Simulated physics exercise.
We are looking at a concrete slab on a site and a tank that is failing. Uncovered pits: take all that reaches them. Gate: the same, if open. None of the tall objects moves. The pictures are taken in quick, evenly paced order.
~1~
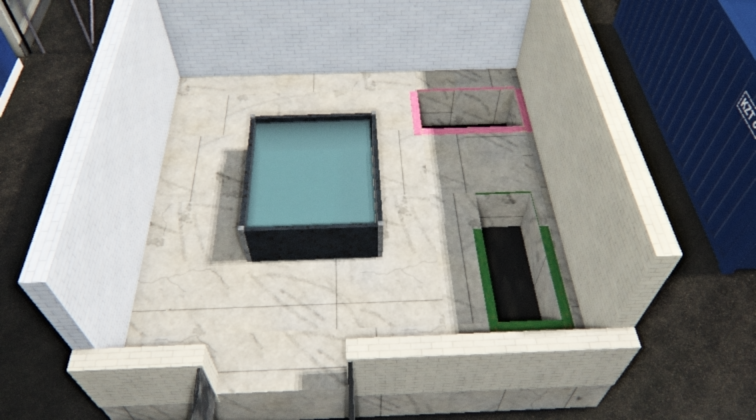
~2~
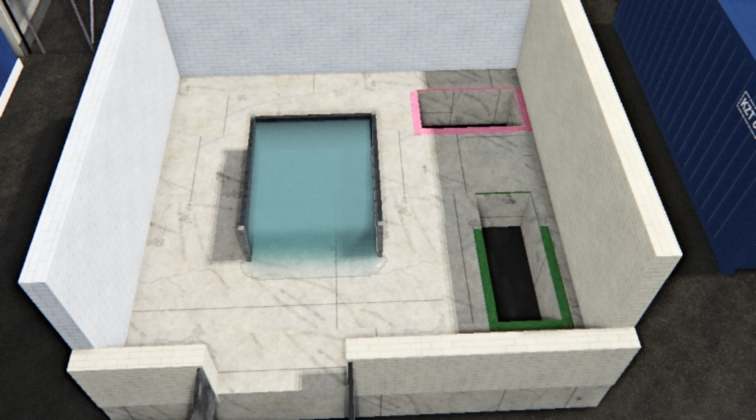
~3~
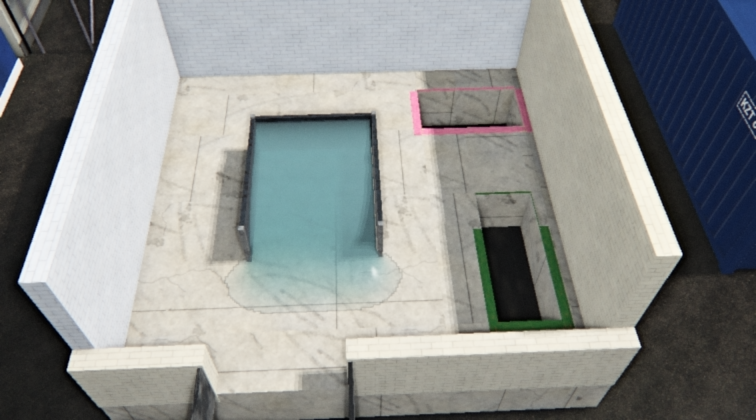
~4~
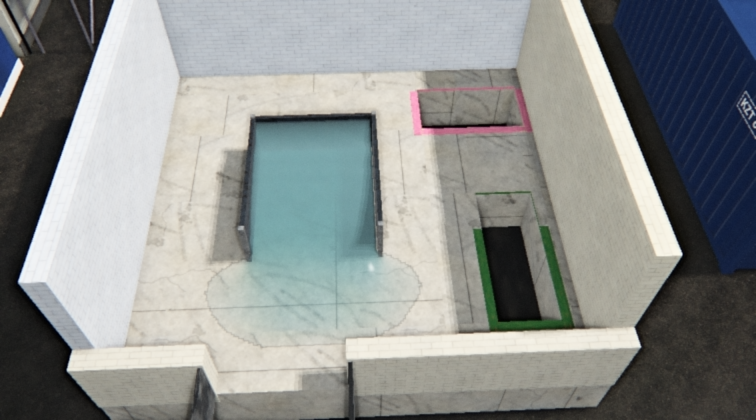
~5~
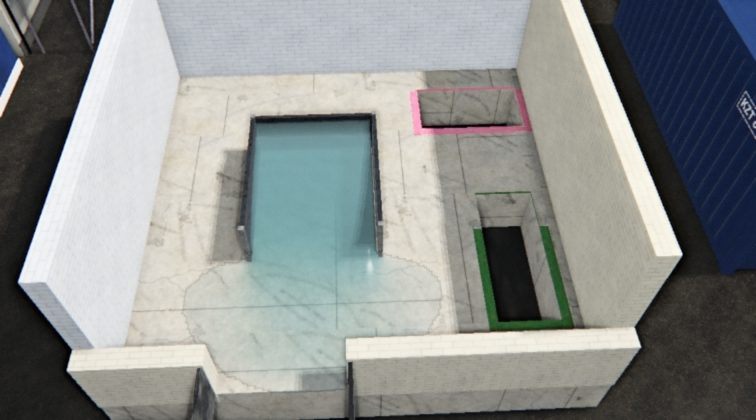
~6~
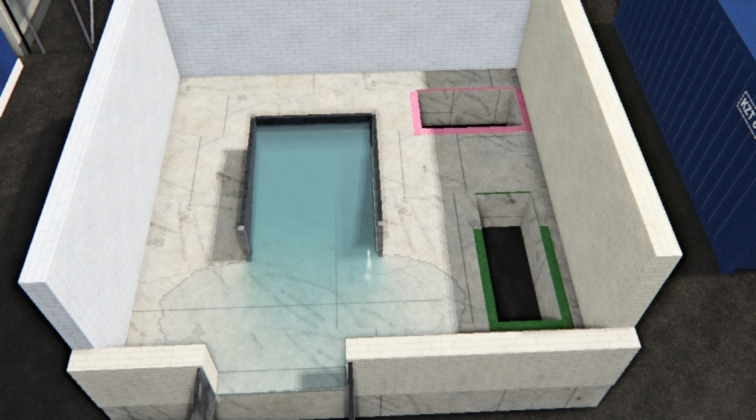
Water pours out of the tank's open near side and spreads across the pale slab.
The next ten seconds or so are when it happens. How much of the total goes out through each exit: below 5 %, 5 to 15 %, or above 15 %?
The gate pulls in a good deal - past fifteen per cent; the green pit pulls in a good deal - past fifteen per cent; the pink pit pulls in barely a drop - beneath five per cent.
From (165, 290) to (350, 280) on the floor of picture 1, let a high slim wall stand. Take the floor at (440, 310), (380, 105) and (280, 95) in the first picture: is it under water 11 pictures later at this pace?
Okay, the first comes out soaked, the next left untouched, and the last left untouched.
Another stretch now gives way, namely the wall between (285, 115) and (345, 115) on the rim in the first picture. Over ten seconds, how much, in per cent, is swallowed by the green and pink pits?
The green pit takes 0 per cent and the pink pit 35 per cent.
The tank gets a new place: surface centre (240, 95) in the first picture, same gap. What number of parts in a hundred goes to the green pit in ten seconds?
The green pit gets 30 per cent.
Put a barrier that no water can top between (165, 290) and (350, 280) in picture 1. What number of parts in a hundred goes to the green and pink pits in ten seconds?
I'd say the green pit takes roughly 35 %, the pink pit roughly 4 %.
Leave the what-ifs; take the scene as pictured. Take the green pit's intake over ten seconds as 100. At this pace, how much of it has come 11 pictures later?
Roughly 10 %.
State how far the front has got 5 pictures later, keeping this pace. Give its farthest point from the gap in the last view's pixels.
I'd go with roughly (552, 359).
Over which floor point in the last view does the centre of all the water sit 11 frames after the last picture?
I reckon somewhere around (323, 269).
A moment on, water covers 30 % of the floor; the gate 13 %, the green pit 0 %, the pink pit 0 %.
Next, water covers 30 % of the floor; the gate 28 %, the green pit 2 %, the pink pit 0 %.
Then, water covers 45 % of the floor; the gate 42 %, the green pit 10 %, the pink pit 0 %.
Later, water covers 55 % of the floor; the gate 52 %, the green pit 18 %, the pink pit 0 %.
In the end, water covers 60 % of the floor; the gate 58 %, the green pit 22 %, the pink pit 0 %.
